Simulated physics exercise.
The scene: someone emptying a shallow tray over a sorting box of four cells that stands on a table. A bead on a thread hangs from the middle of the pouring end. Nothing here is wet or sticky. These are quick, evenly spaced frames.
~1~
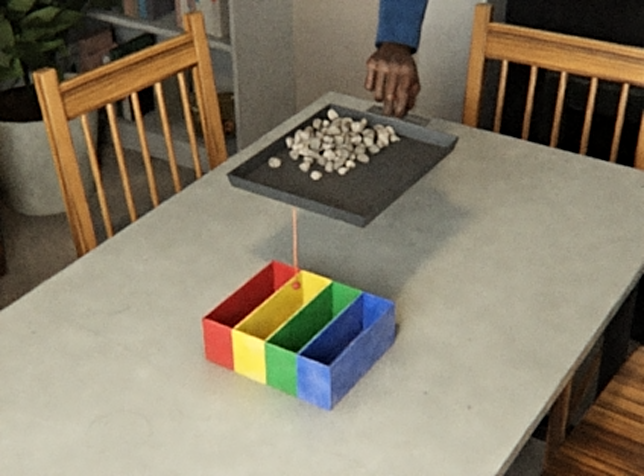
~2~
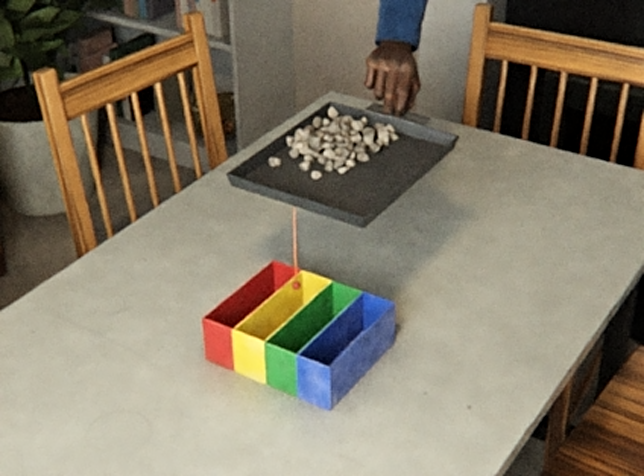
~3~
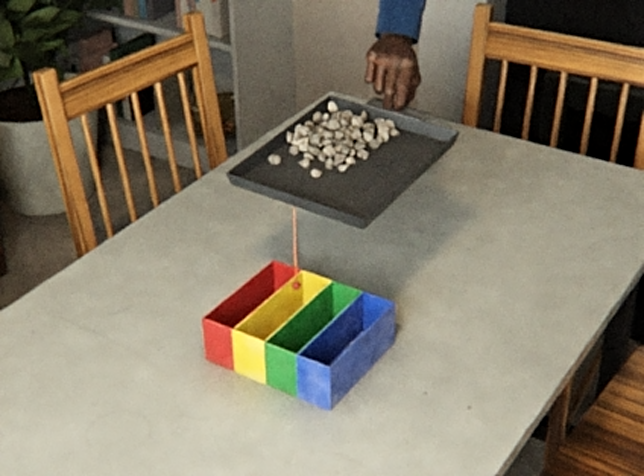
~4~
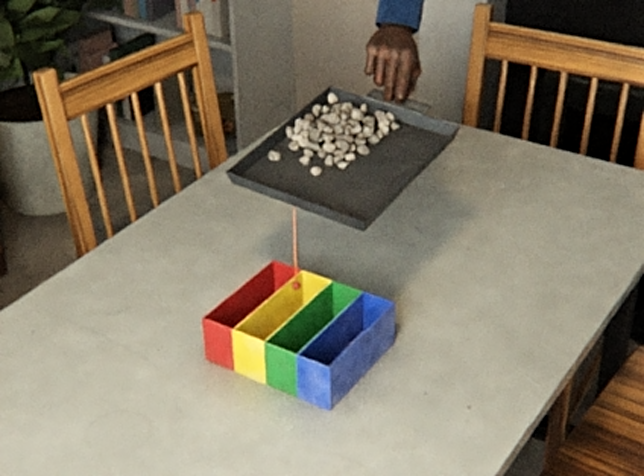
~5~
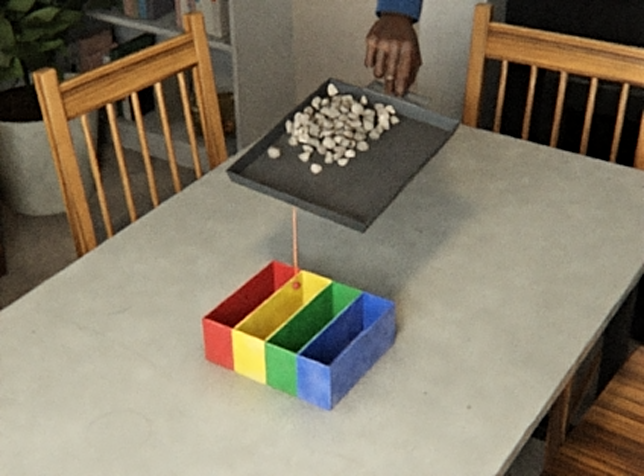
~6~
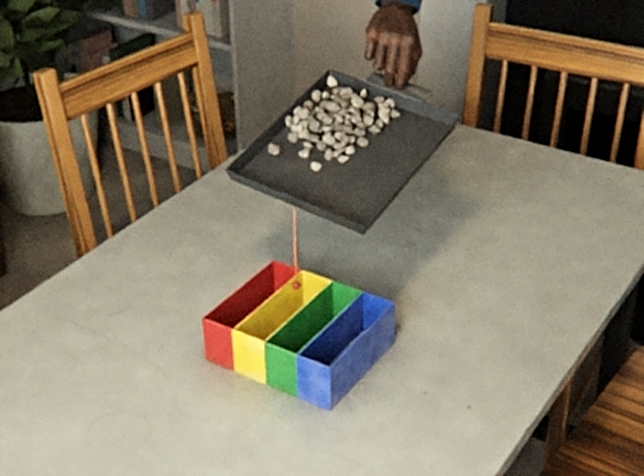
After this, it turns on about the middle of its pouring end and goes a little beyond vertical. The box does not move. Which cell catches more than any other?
Most goes to the blue cell.
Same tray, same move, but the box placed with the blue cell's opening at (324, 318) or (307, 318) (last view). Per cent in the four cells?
In turn 30 and 10 in a hundred.
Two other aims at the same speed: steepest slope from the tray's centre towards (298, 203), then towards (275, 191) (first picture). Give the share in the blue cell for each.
About 10 and 0 per cent.
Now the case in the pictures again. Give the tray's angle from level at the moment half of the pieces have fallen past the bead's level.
Around 90° of tilt.
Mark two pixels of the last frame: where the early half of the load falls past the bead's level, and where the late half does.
Around (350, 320) and then (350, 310).
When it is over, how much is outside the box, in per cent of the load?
Roughly 20 in a hundred.
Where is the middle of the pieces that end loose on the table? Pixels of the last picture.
Roughly at (414, 416).
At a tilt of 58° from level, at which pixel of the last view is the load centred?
Close to (343, 213).
Shortly afterwards, tray tipped steeply; the bulk on the tray; only a few in the blue cell; only a few in the green cell; a little falling or outside the box.
Next, tray tipped right over; a little on the tray; near half in the blue cell; a little in the green cell; only a few in the yellow cell; near a third falling or outside the box.
Some moments later, tray tipped past a quarter turn; near two thirds in the blue cell; a little in the green cell; only a few in the yellow cell; near a quarter falling or outside the box.
In the end, tray tipped past a quarter turn; near two thirds in the blue cell; a little in the green cell; only a few in the yellow cell; none at all in the red cell; near a quarter outside the box.
